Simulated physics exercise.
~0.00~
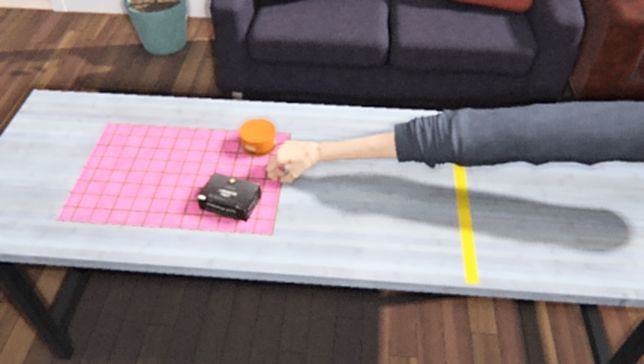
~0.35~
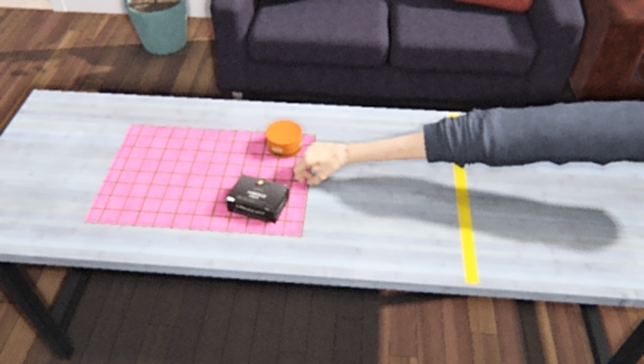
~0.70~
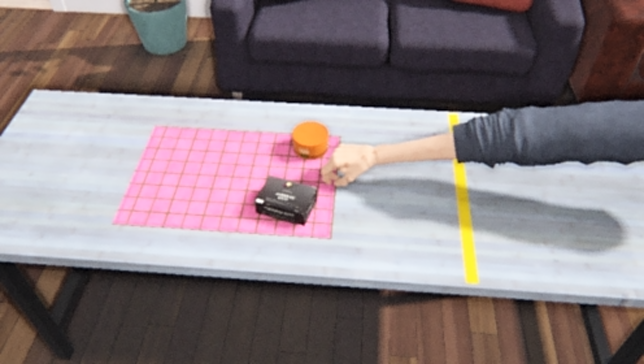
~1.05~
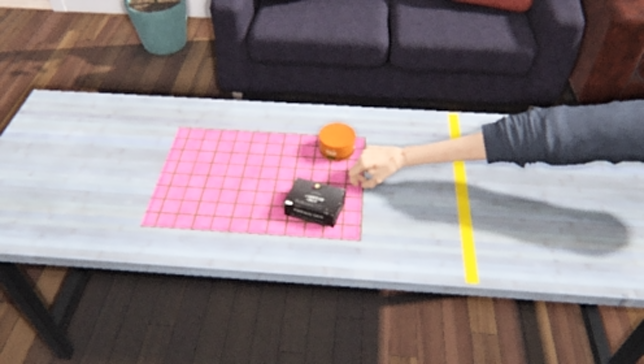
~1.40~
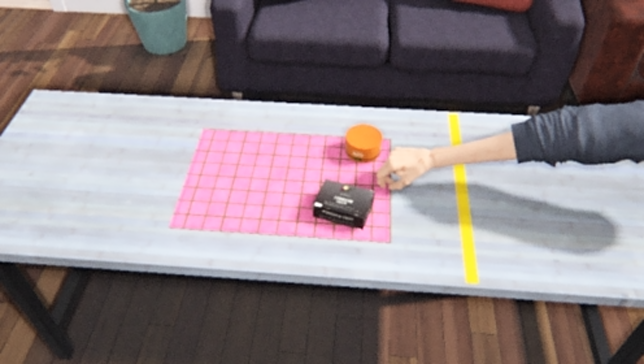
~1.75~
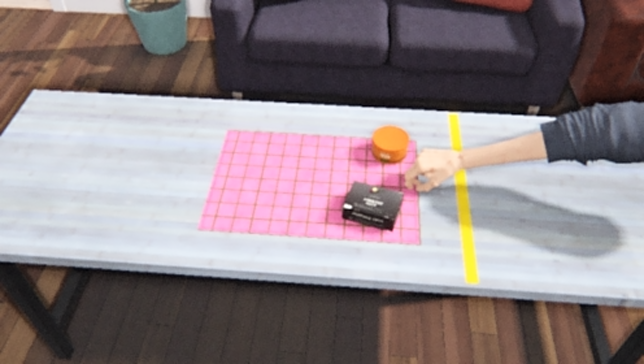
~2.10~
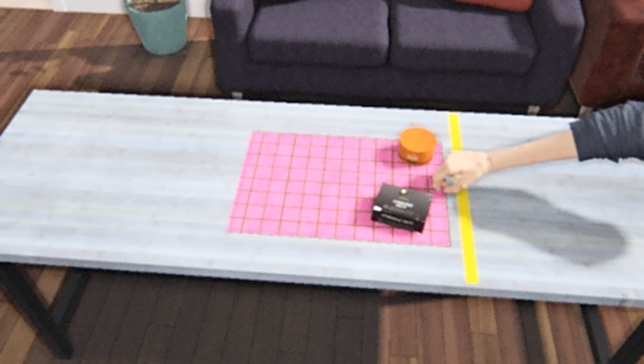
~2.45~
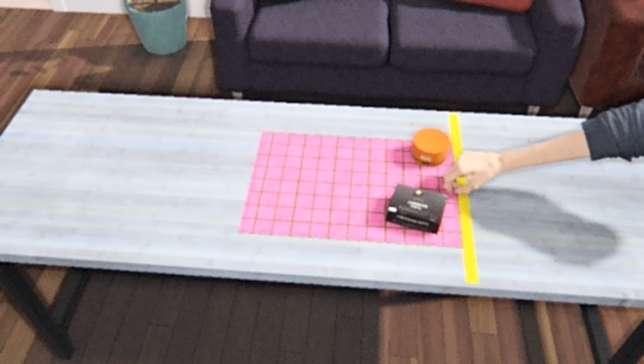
On a pale wooden table in front of a dark sofa, a pink gridded cloth lies toward the left with an orange tub and a black packet resting near its right side. A hand at the end of a grey-sleeved arm grips the cloth's right edge and draws it steadily to the right, toward a strip of yellow tape. The tub and packet ride along with the cloth, keeping their places on it. The pull continues until the cloth's edge reaches the tape. There it ends, with both the tub and the packet still upon the cloth.
